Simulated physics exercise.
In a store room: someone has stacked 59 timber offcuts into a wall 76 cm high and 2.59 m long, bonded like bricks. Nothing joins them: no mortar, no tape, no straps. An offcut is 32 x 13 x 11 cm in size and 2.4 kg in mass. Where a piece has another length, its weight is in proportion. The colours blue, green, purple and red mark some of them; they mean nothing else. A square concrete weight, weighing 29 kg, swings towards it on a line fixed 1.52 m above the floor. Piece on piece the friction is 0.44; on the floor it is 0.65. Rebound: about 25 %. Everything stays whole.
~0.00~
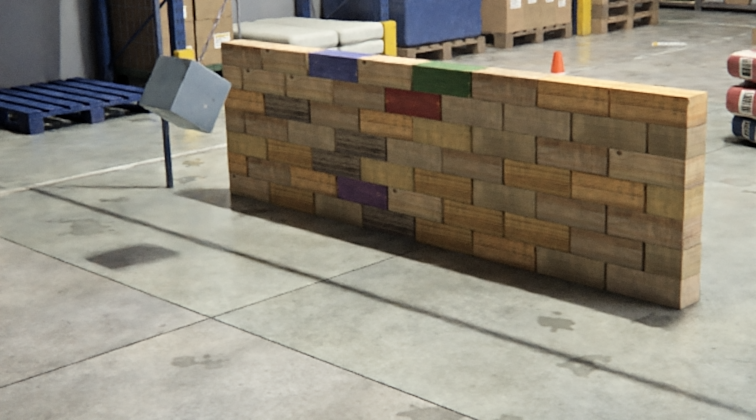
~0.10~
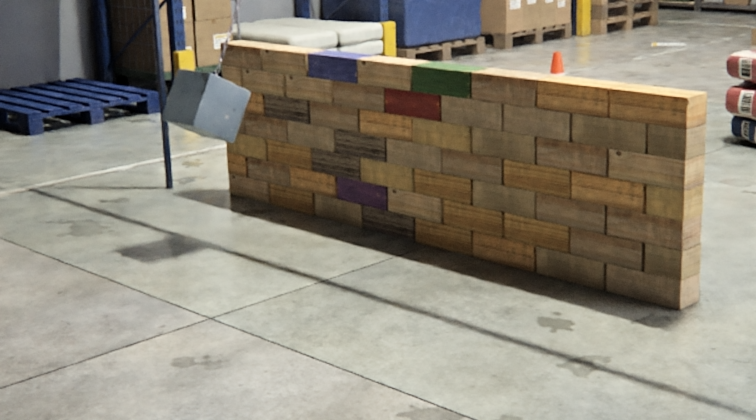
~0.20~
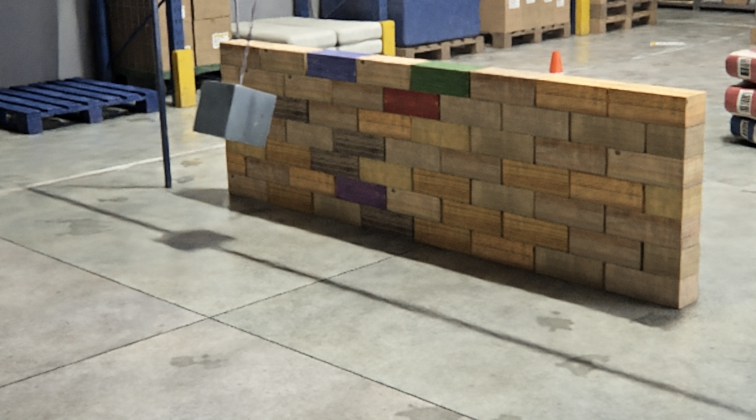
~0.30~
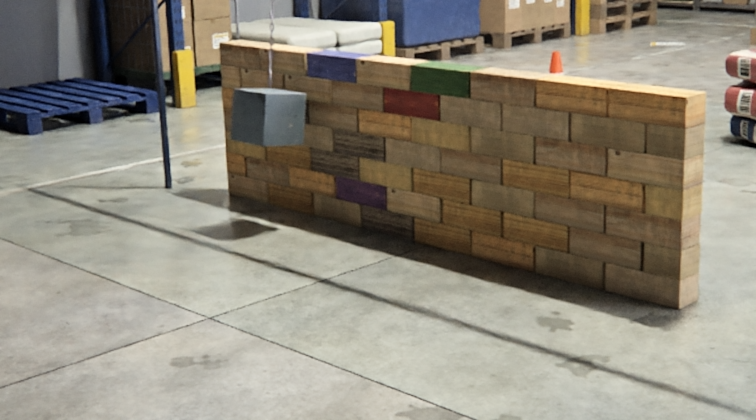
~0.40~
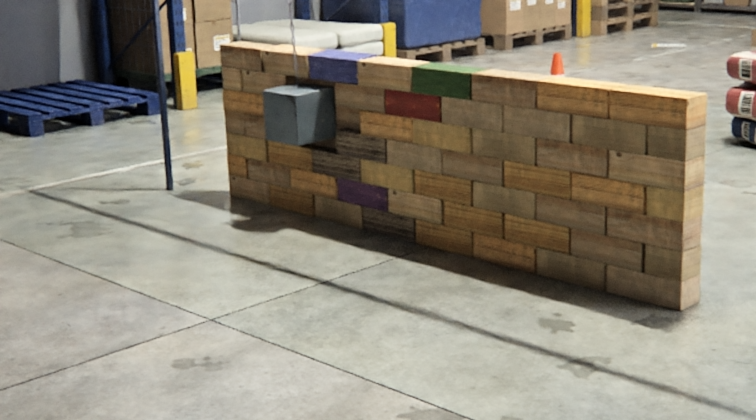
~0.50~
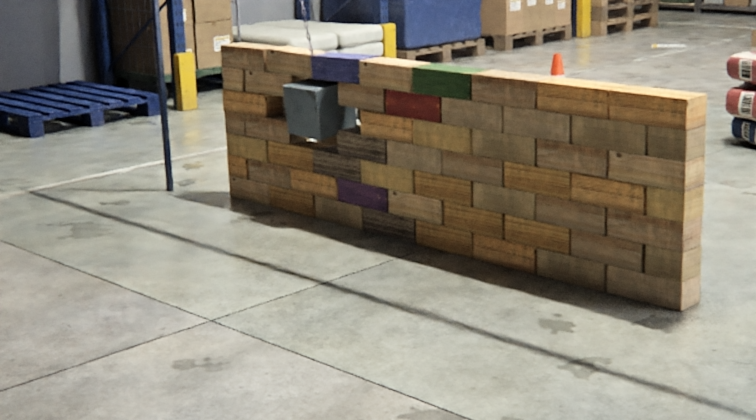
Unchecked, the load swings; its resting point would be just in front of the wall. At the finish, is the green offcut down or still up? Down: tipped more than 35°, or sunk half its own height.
It is still up.
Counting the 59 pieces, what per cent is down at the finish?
15%.
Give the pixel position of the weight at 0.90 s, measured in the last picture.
(354, 87), roughly.
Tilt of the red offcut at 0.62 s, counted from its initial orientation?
I'd put it at roughly 0 degrees away from its starting angle.
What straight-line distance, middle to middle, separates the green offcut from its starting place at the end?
It ends around 0 cm from its start.
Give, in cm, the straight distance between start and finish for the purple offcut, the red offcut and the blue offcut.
Purple 0, red 0, blue 75.
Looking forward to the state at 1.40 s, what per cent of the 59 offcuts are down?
10 per cent.
After 0.62 s, line 17° past plumb; 2 of the 59 offcuts down; green offcut unmoved; blue offcut 5° from how it stood.
After 0.90 s, line 23° past plumb; 4 of the 59 offcuts down; green offcut unmoved; blue offcut 18° from how it stood.
After 1.40 s, line 2° before plumb; 7 of the 59 offcuts down; green offcut unmoved; blue offcut 7° from how it stood.
After 1.84 s, line 22° before plumb; 8 of the 59 offcuts down; green offcut unmoved; blue offcut on its side.
In the end (2.5 s), line 7° past plumb; 8 of the 59 offcuts down; green offcut unmoved; blue offcut upside down; red offcut unmoved. From the last view, middles, green offcut near (451, 81), blue offcut near (314, 232).
